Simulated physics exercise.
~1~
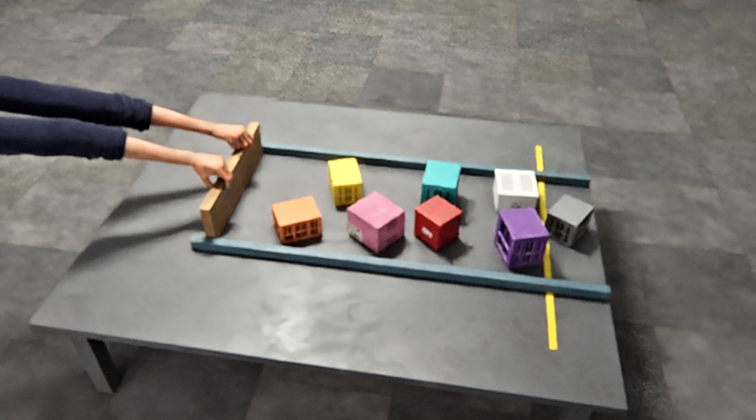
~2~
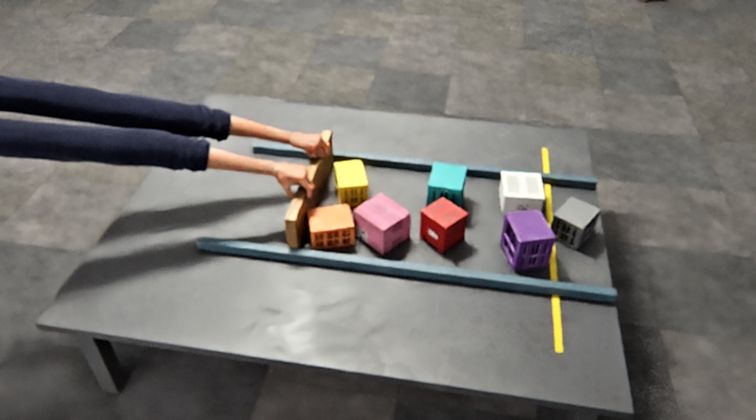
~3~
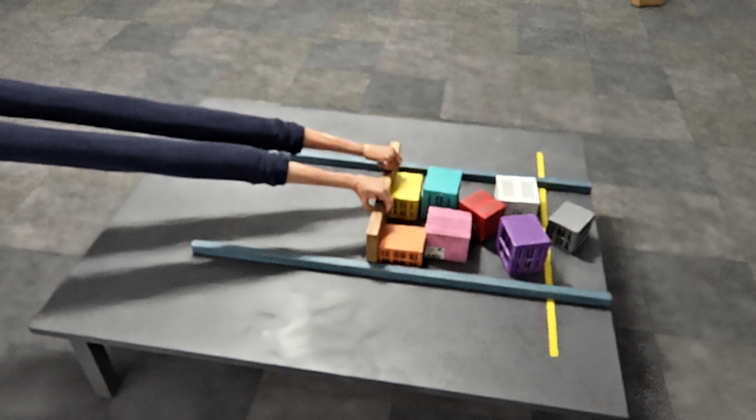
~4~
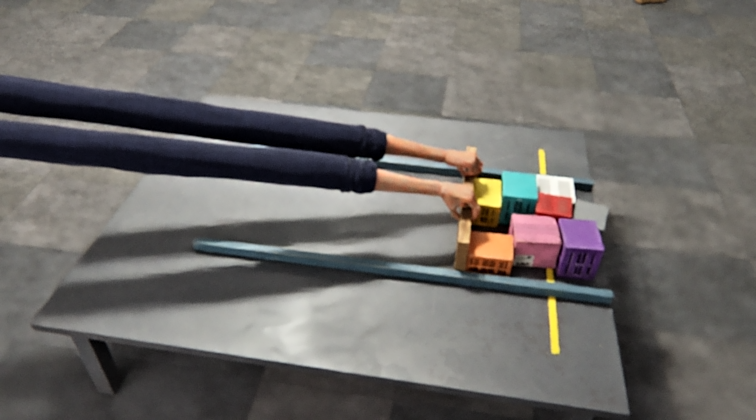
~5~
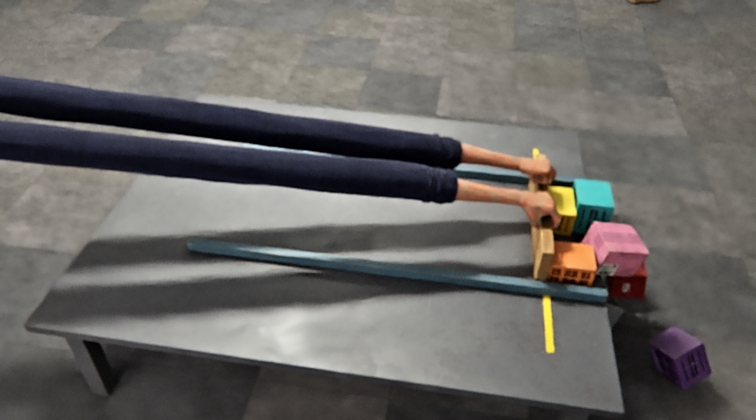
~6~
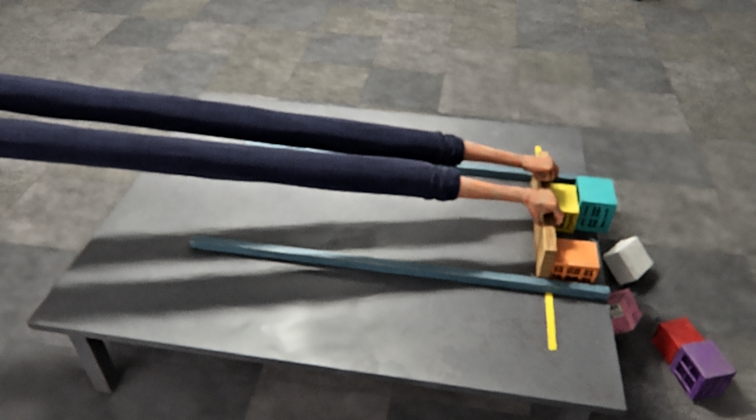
A plank pushed by two hands shoves colourful crates right until several tumble off the table.
